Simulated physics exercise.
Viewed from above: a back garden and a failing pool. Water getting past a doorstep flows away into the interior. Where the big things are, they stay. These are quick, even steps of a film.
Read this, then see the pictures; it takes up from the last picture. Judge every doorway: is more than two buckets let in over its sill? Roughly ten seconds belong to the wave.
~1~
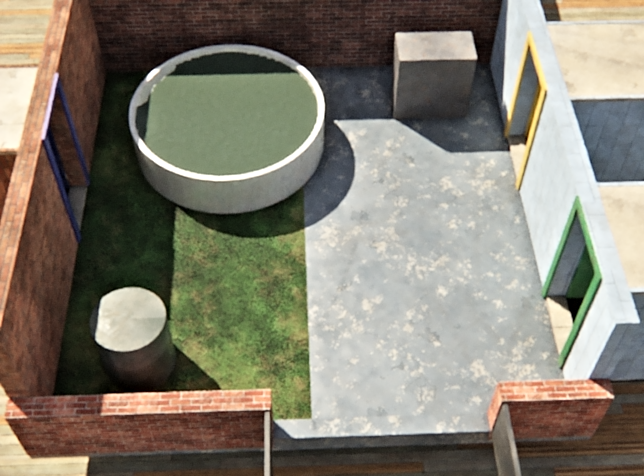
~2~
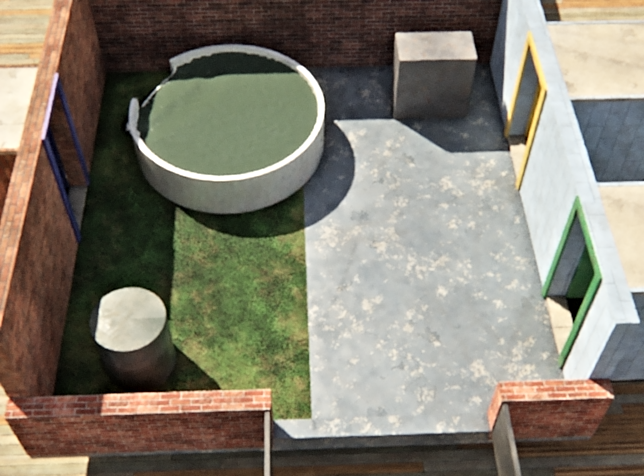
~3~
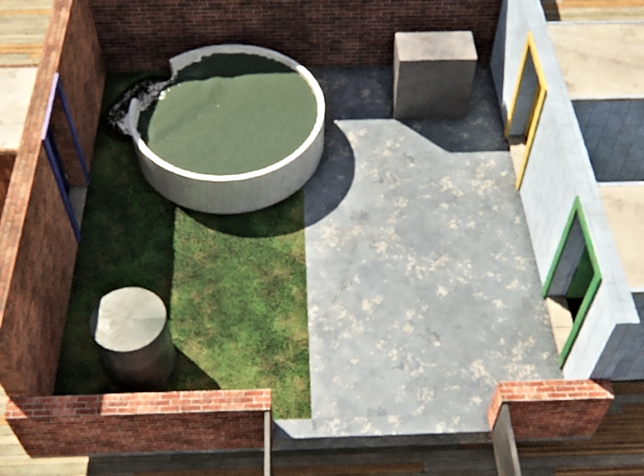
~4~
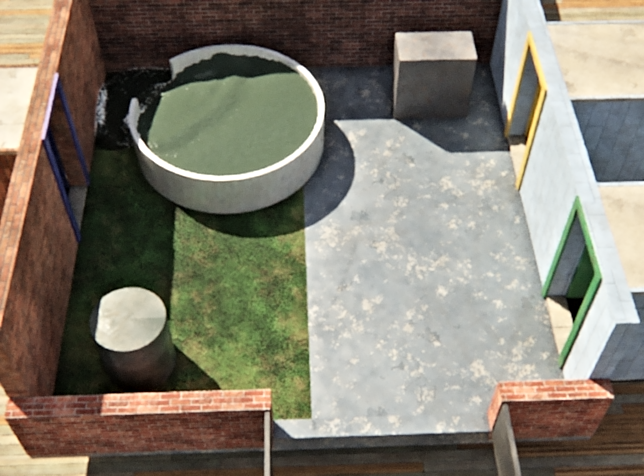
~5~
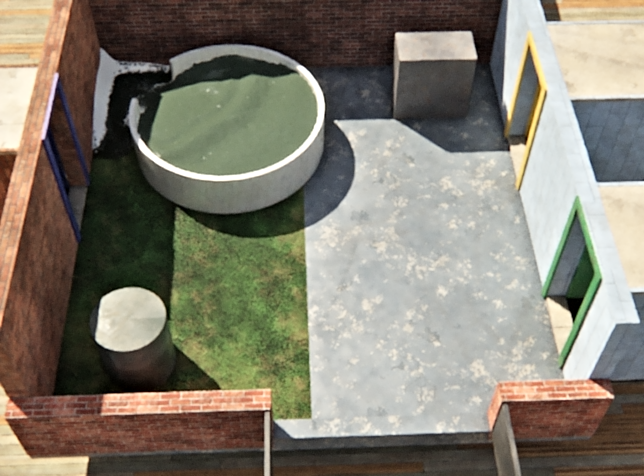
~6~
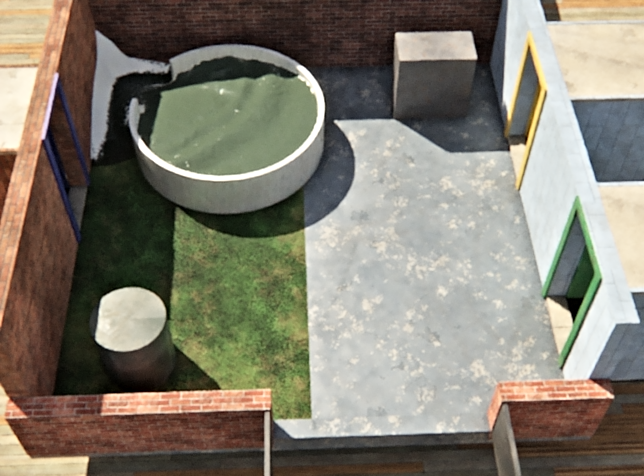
Most likely the yellow door will not exceed two buckets; most likely the green door will not exceed two buckets; most likely the blue door will exceed two buckets.
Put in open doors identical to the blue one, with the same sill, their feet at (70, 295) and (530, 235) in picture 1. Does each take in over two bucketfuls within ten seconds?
Exceeds it; stays within it.
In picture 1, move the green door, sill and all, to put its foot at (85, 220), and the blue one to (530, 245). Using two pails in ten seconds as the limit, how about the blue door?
As for the blue one, it doesn't reach the mark.
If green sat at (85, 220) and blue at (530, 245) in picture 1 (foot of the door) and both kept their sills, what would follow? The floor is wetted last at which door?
The blue door, I'd say.
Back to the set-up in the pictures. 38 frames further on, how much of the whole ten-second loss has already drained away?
My reading is near 30 per cent.
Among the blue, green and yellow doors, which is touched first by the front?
It's the blue one.
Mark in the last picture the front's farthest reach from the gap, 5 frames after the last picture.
My guess is roughly (85, 210).
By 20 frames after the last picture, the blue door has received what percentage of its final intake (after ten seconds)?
Share at that point: Close to 15 in a hundred.
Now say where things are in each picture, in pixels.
In the first picture, the round pool at (227, 112) is whole and still.
In the second picture, the front is at (130, 132), out from the gap at (155, 103).
In the third picture, water pours out at (156, 105) and has run to a hidden place.
In the fourth picture, water pours out at (156, 105) and has run to (123, 73).
In the fifth picture, the front is at (107, 73), out from the gap at (156, 104).
In the sixth picture, the front is at (92, 163), out from the gap at (156, 104).
A moment on, water covers 10 % of the floor; the yellow door not reached, the green door not reached, the blue door wet at the sill, nothing in.
Next, water covers 15 % of the floor; the yellow door not reached, the green door not reached, the blue door under two buckets in.
Then, water covers 40 % of the floor; the yellow door not reached, the green door not reached, the blue door under two buckets in.
Later, water covers 80 % of the floor; the yellow door wet at the sill, nothing in, the green door not reached, the blue door over two buckets in.
In the end, water covers 100 % of the floor; the yellow door wet at the sill, nothing in, the green door wet at the sill, nothing in, the blue door far over two buckets in.
